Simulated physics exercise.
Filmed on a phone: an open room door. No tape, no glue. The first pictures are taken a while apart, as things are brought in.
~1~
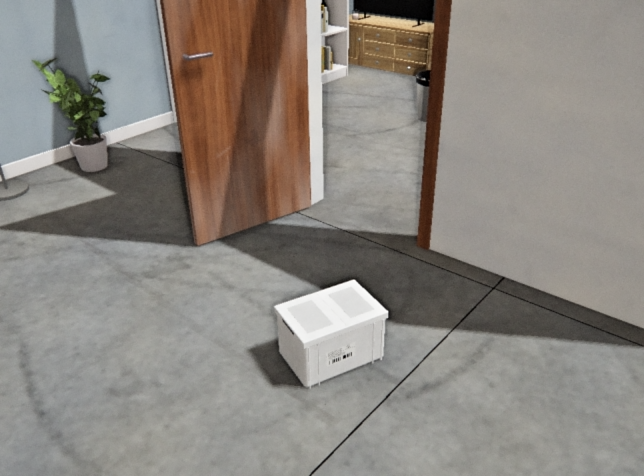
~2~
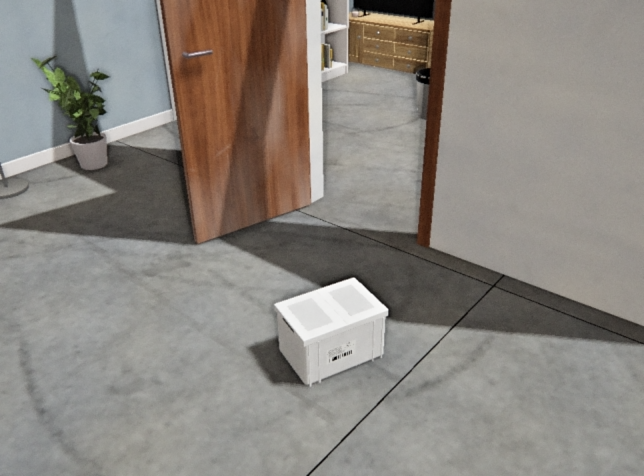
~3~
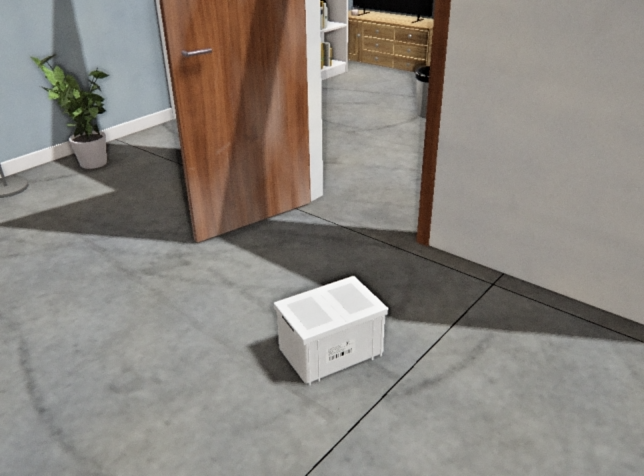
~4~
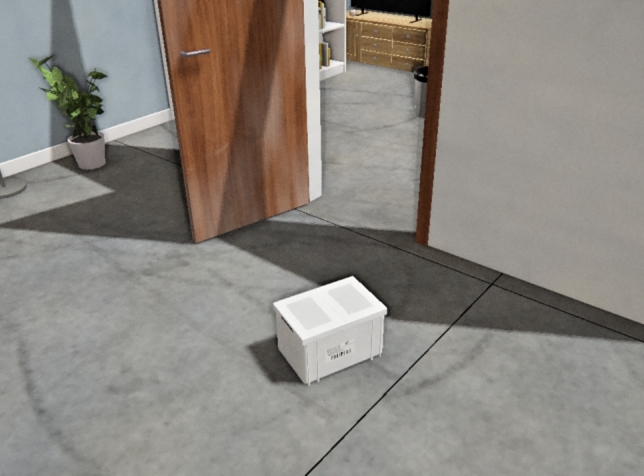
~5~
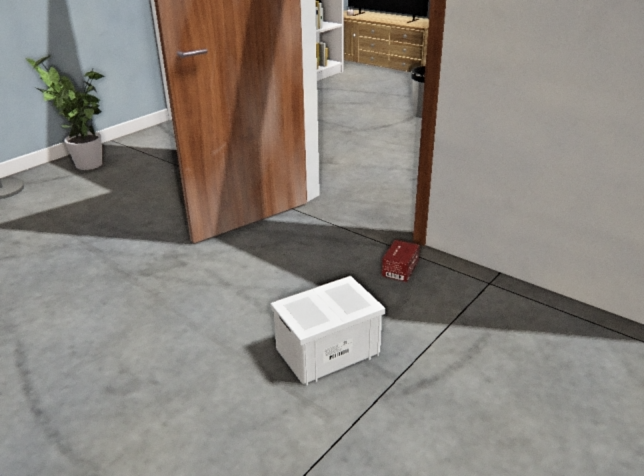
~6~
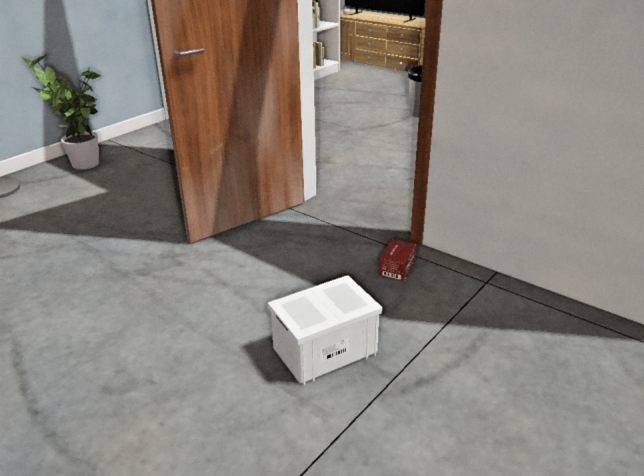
White lidded tote sitting still on a grey floor before a wide-open wooden door, a red box later appearing behind it.
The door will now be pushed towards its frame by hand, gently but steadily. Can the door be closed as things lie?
Outcome: The door shuts.
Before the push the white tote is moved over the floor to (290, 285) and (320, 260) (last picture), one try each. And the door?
In the first case it closes; in the second case it stops short.
Then, 0.90 s on from there, door 69° open.
Then, 1.40 s on from there, door 32° open.
In the end, door 0° open; both unmoved. At the end, from the last picture's camera, red box near (398, 260).
